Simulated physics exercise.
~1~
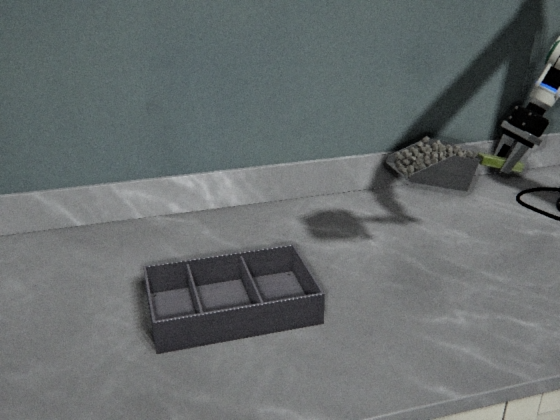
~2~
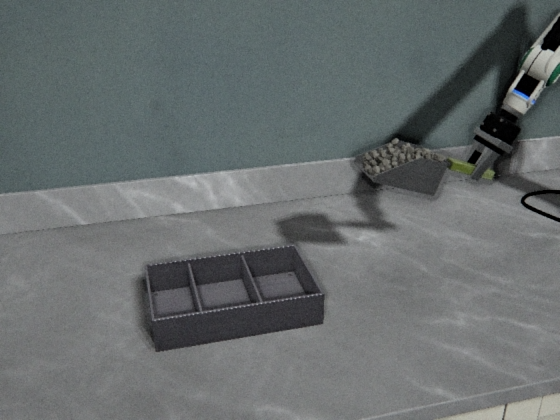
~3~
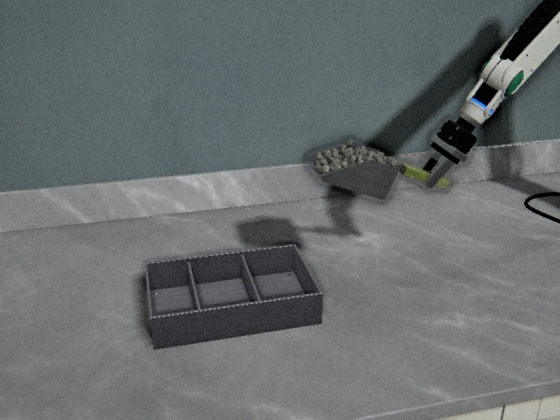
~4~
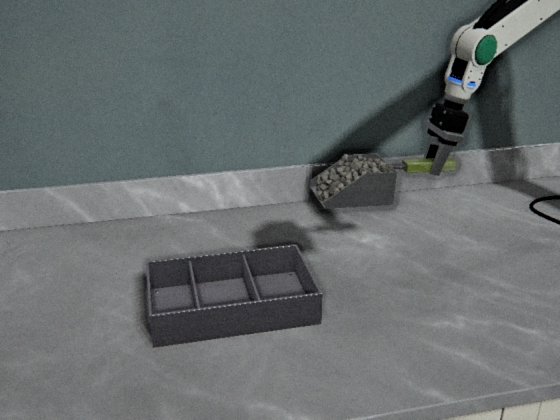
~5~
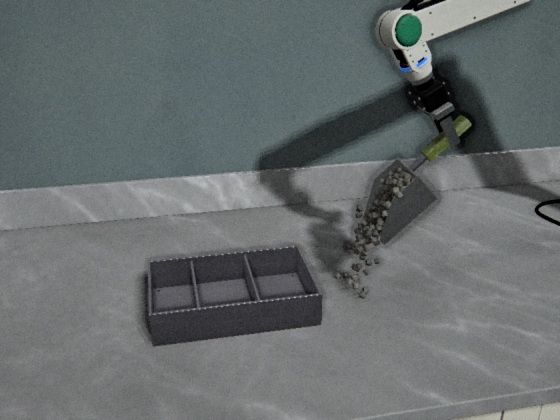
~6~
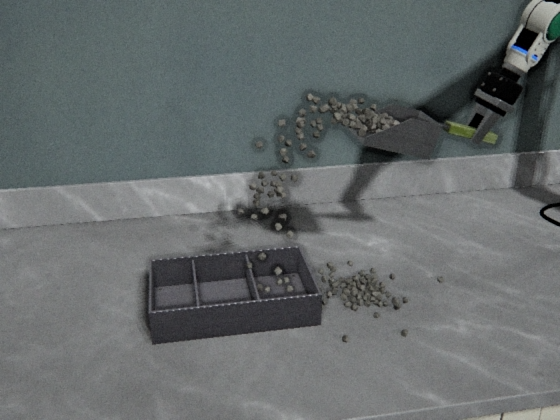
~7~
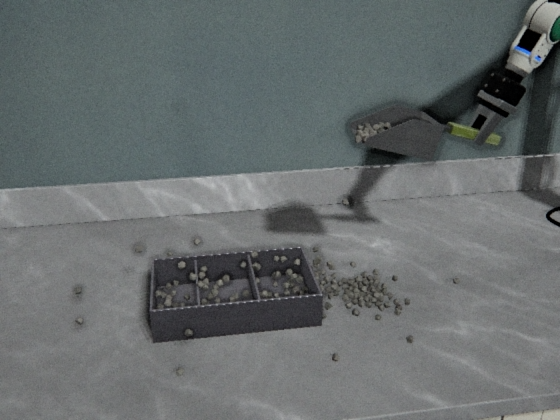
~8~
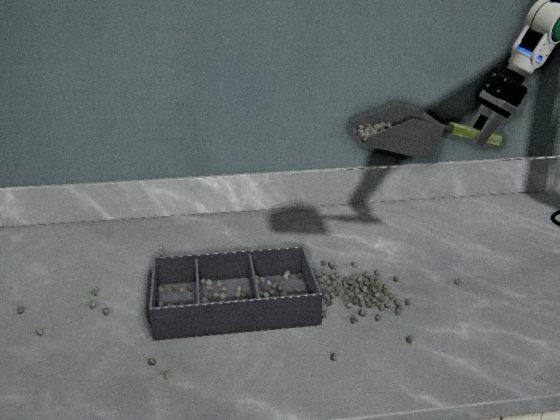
A robot arm carried a scoop heaped with small grey pebbles leftward, tipped it and spilled some on the counter, then flung more toward a three-part tray, leaving pebbles in all the sections, scattered around it and still in the scoop.
